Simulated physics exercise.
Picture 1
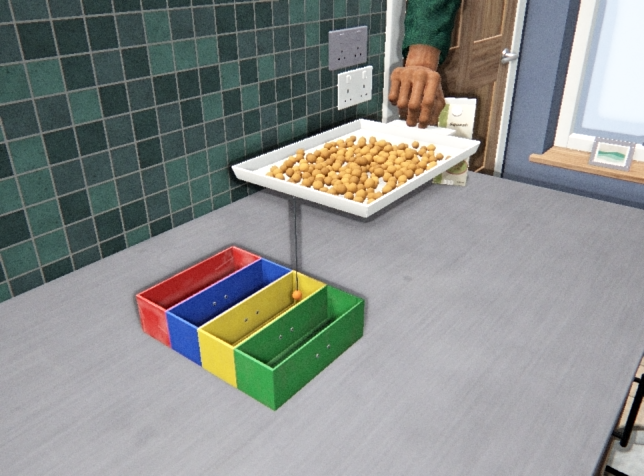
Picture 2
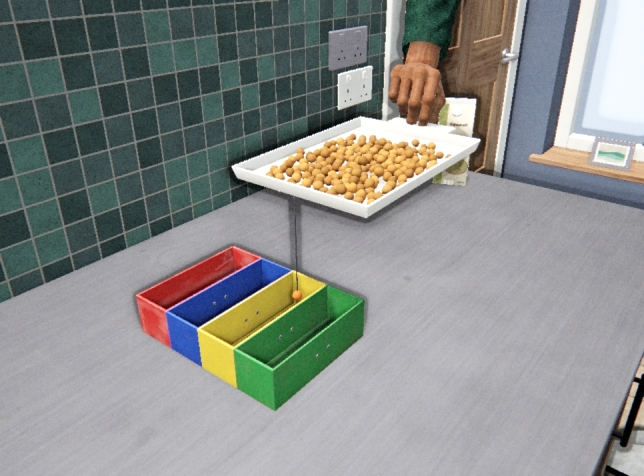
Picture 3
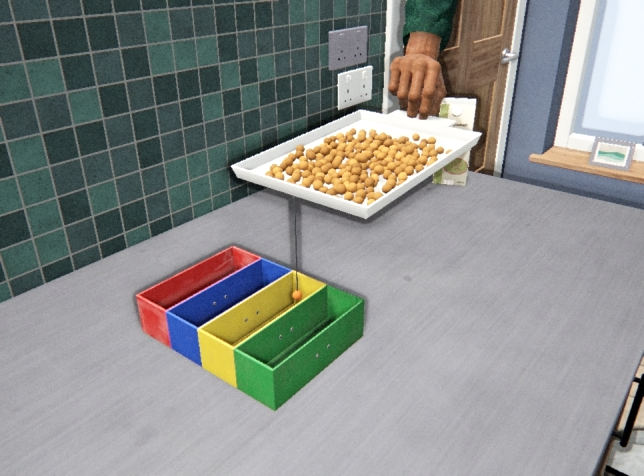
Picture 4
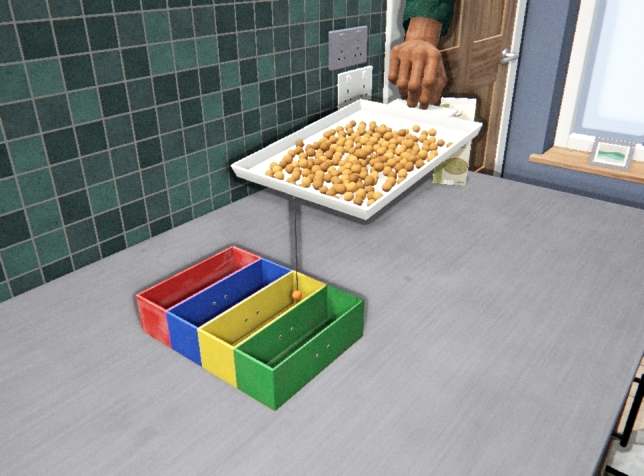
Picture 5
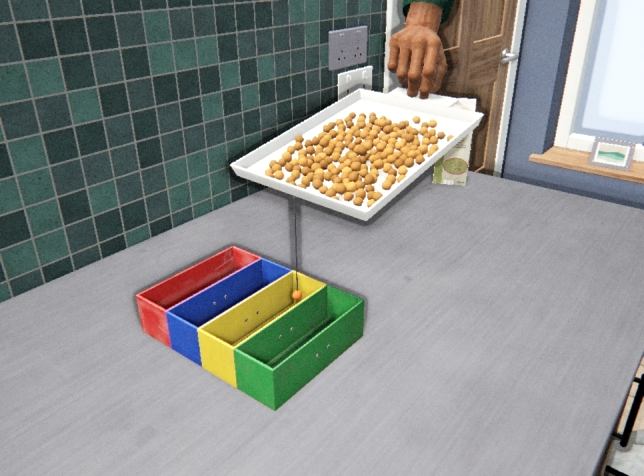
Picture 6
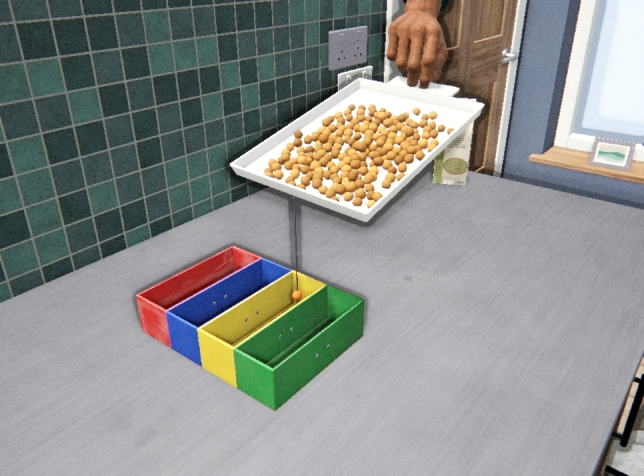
A hand in a green sleeve stays at the far edge of a white tray above a grey counter, seen from above at an angle, with green wall tiles at left. Roasted chickpeas cover the tray, and a bead hangs over a red, blue, yellow and green box below. The tray's far side gradually rises with the hand, while the camera stays still.
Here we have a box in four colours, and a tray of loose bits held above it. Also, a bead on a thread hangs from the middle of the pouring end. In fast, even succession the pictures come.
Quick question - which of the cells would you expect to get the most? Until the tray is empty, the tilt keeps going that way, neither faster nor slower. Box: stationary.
I would expect the green cell to get the most.
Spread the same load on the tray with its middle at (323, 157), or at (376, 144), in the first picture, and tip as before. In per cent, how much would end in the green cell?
The first gives 30 %, the second 30 %.
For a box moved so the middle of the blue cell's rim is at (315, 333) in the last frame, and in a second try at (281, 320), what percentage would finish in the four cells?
Result, in turn: 90 %, 90 %.
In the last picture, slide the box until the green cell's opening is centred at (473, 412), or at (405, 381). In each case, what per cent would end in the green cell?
Trial 1 about 0 %, trial 2 about 0 %.
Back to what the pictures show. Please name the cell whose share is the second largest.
The answer is yellow.
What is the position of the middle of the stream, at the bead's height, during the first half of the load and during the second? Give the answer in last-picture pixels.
Around (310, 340) at first; around (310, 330) after that.
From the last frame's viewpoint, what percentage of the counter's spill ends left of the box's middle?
Close to 10 per cent.
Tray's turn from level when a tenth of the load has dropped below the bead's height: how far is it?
Angle reached: About 85°.
Just after the last frame, tray tipped steeply; almost all on the tray; just a few in the green cell; just a few falling or outside the box.
A moment on, tray tipped right over; about a tenth on the tray; roughly a quarter in the green cell; about a tenth in the yellow cell; just a few in the red cell; roughly two thirds falling or outside the box.
Further on, tray tipped past a quarter turn; roughly a quarter in the green cell; about a tenth in the yellow cell; just a few in the red cell; roughly two thirds falling or outside the box.
When it is over, tray tipped past a quarter turn; roughly a quarter in the green cell; about a tenth in the yellow cell; just a few in the red cell; not one in the blue cell; roughly two thirds outside the box.
